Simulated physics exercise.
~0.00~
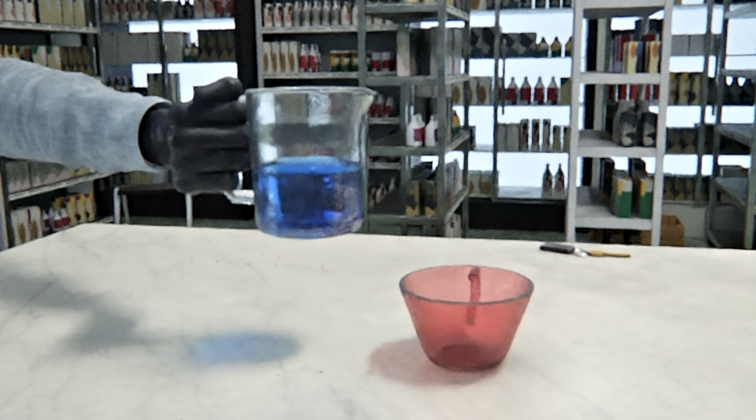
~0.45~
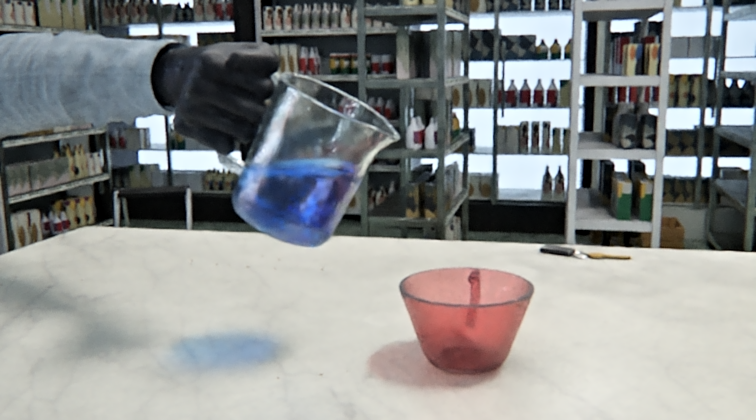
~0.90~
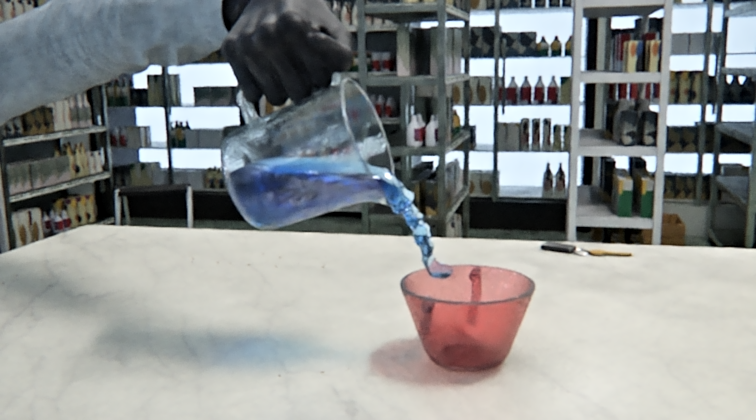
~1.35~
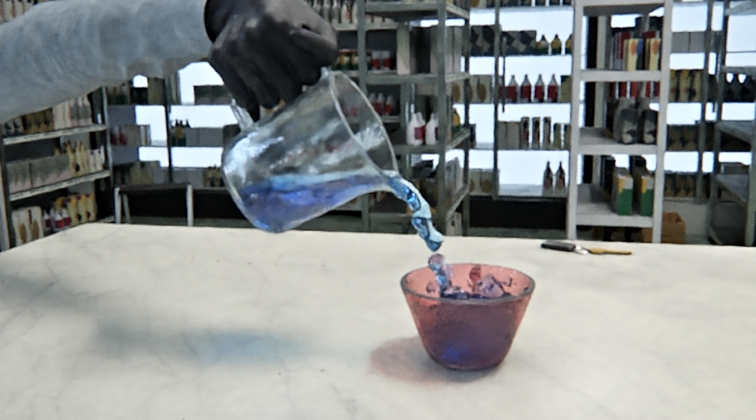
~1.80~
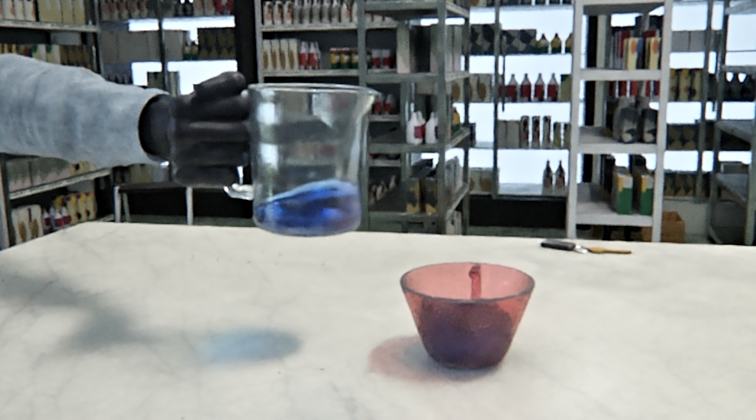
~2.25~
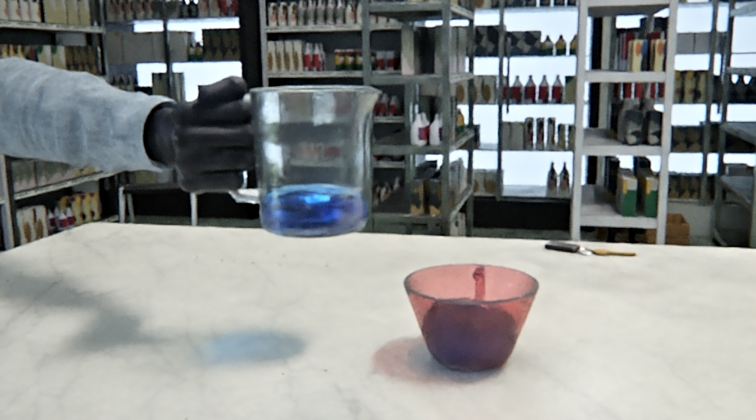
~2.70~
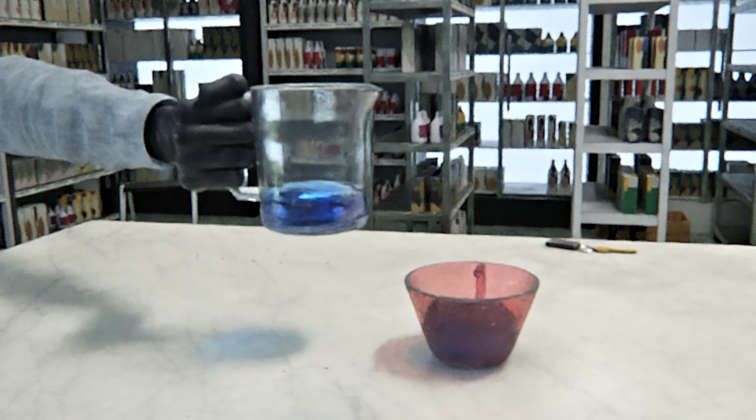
A black-gloved hand in a grey sleeve reaches in from the left, holding a clear glass pitcher of blue water above a pale marble counter, seen from the front by a slightly swaying camera. A translucent red teacup sits empty to the right, with shelves of bottles and boxes behind. The hand tips the pitcher to the right, and a blue stream falls into the teacup, which darkens to purple as it fills. The hand then turns the pitcher upright again. It ends held still with a little blue water left, beside the partly filled teacup.
